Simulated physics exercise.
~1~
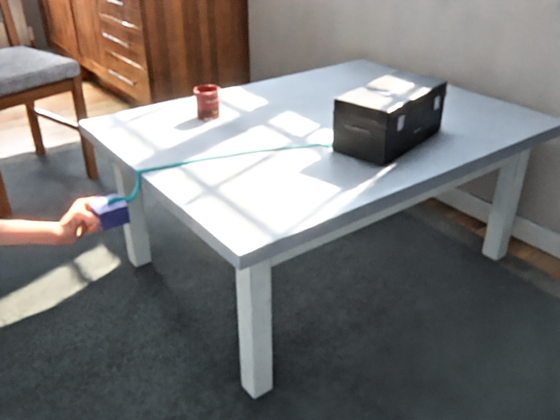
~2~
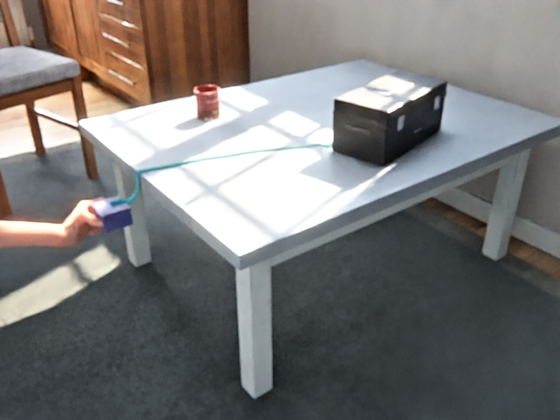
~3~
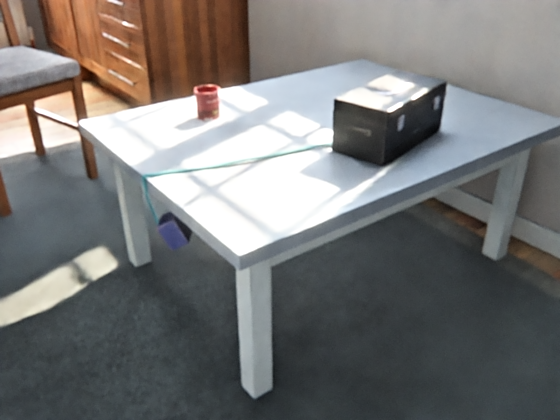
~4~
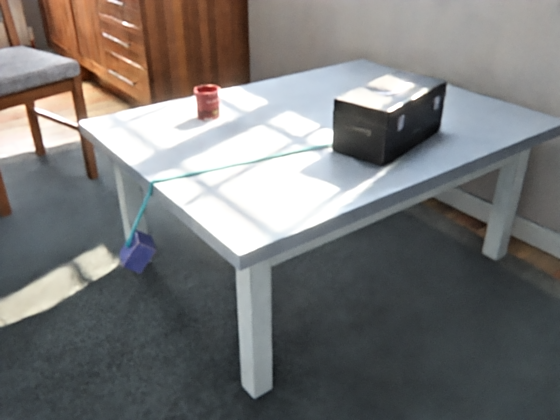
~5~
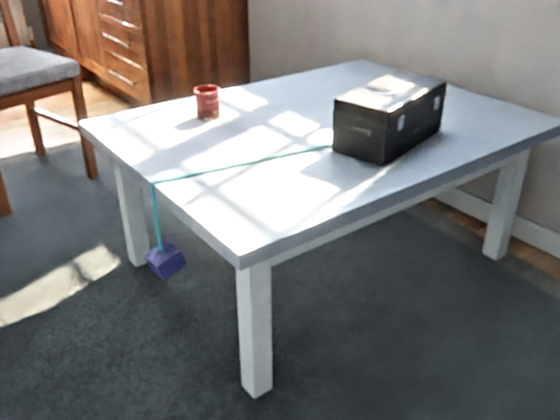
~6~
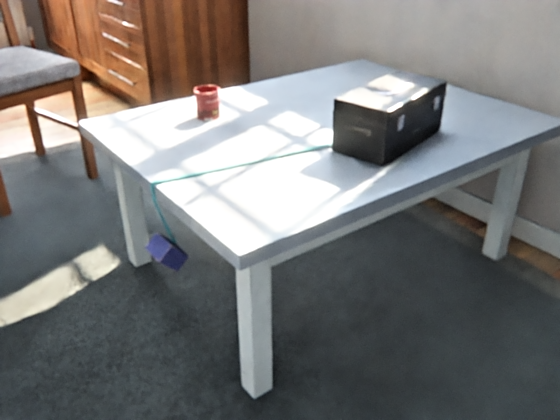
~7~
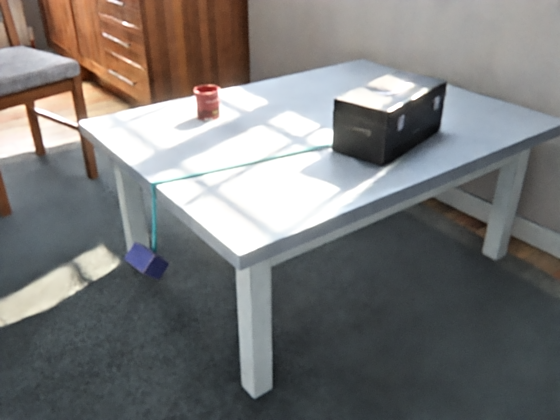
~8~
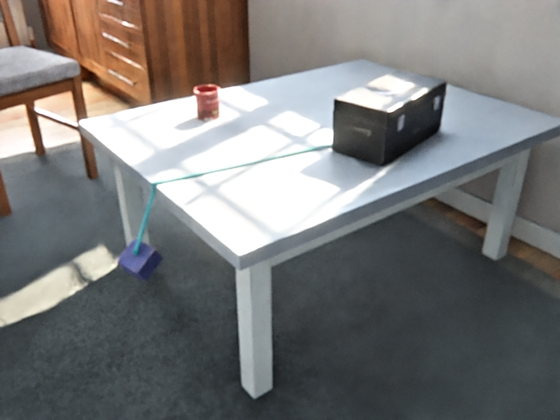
A hand held a blue block out past the end of a white table, on a ribbon stretched to a black toolbox, then let go and withdrew. The block dropped and swung below the edge, still hanging at the end, while the toolbox and red cup stayed put.
